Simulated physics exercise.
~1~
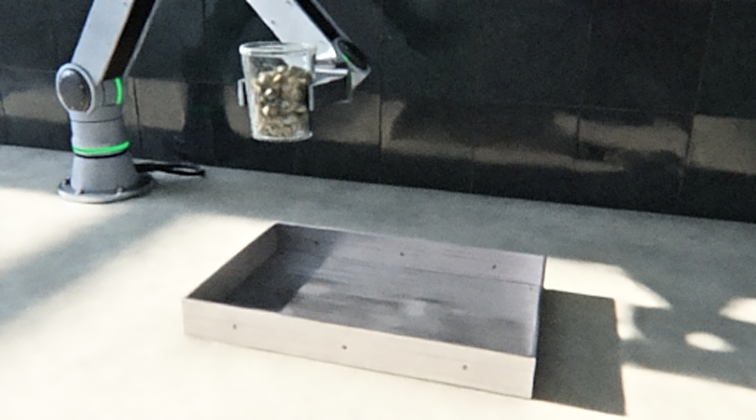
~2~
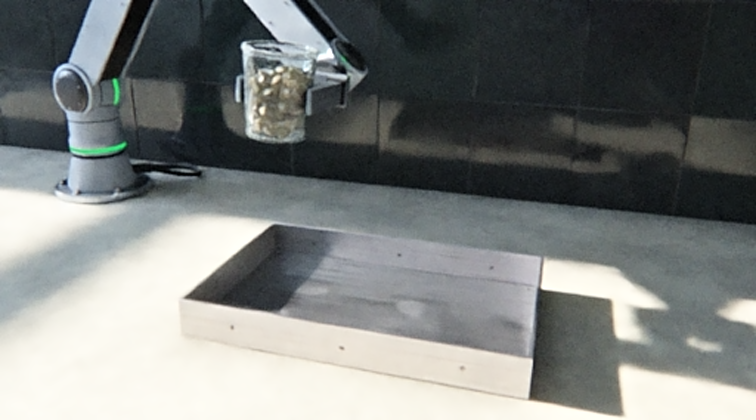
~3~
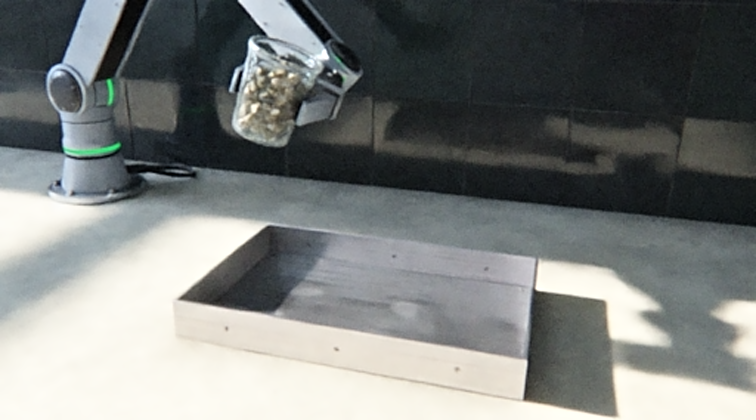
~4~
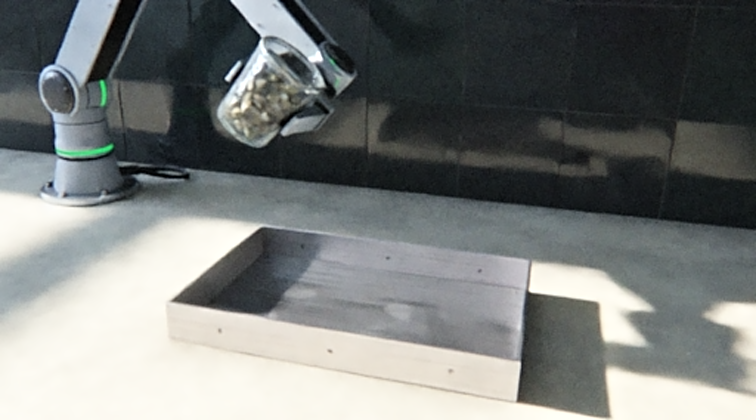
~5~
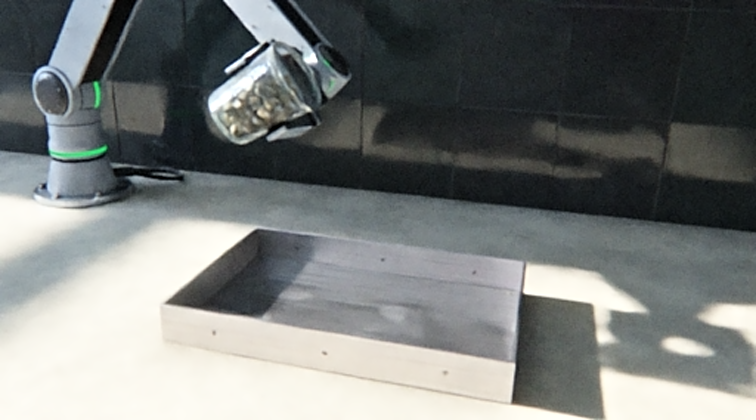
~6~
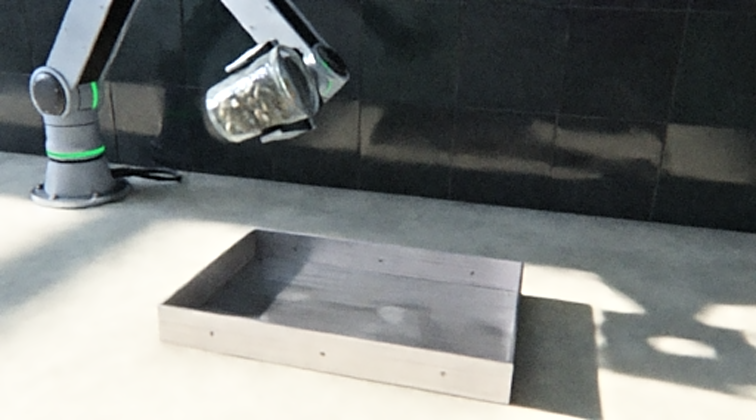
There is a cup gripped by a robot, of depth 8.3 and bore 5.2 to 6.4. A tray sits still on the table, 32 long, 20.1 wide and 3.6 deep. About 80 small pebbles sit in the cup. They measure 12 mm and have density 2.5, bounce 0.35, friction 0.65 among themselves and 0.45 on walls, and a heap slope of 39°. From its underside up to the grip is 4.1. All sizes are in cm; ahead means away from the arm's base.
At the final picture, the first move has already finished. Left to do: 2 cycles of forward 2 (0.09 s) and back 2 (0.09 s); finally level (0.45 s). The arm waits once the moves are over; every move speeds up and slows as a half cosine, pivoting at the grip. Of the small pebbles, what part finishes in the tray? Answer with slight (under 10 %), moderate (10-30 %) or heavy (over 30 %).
Slight.
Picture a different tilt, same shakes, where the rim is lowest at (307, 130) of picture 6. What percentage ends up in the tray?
The share is around 35 %.
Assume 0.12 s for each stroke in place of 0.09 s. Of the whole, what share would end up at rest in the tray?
It would be some 0 %.
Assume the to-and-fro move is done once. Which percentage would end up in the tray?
My guess is near 0 per cent.
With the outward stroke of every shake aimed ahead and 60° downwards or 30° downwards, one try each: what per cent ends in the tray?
Near 0 and 0 percent respectively.
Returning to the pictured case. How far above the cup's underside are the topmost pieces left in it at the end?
Around 8.0 centimetres above the underside.
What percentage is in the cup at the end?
100 %.
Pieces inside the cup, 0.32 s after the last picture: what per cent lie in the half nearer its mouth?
Mouth half: Close to 45 per cent.
Then, 0.32 s after the last picture, tilted 63° forward, highest piece 24 above the table; 80 in the cup.
Then, 0.65 s after the last picture, tilted 18° forward, highest piece 25 above the table; 79 in the cup, 1 in the tray.
Then, 1.01 s after the last picture, level, highest piece 26 above the table; 79 in the cup, 1 in the tray.
Then, 2.06 s after the last picture, level, highest piece 26 above the table; 79 in the cup, 1 in the tray.
Final count, 79 in the cup, 1 in the tray. That is 1 % in the tray.
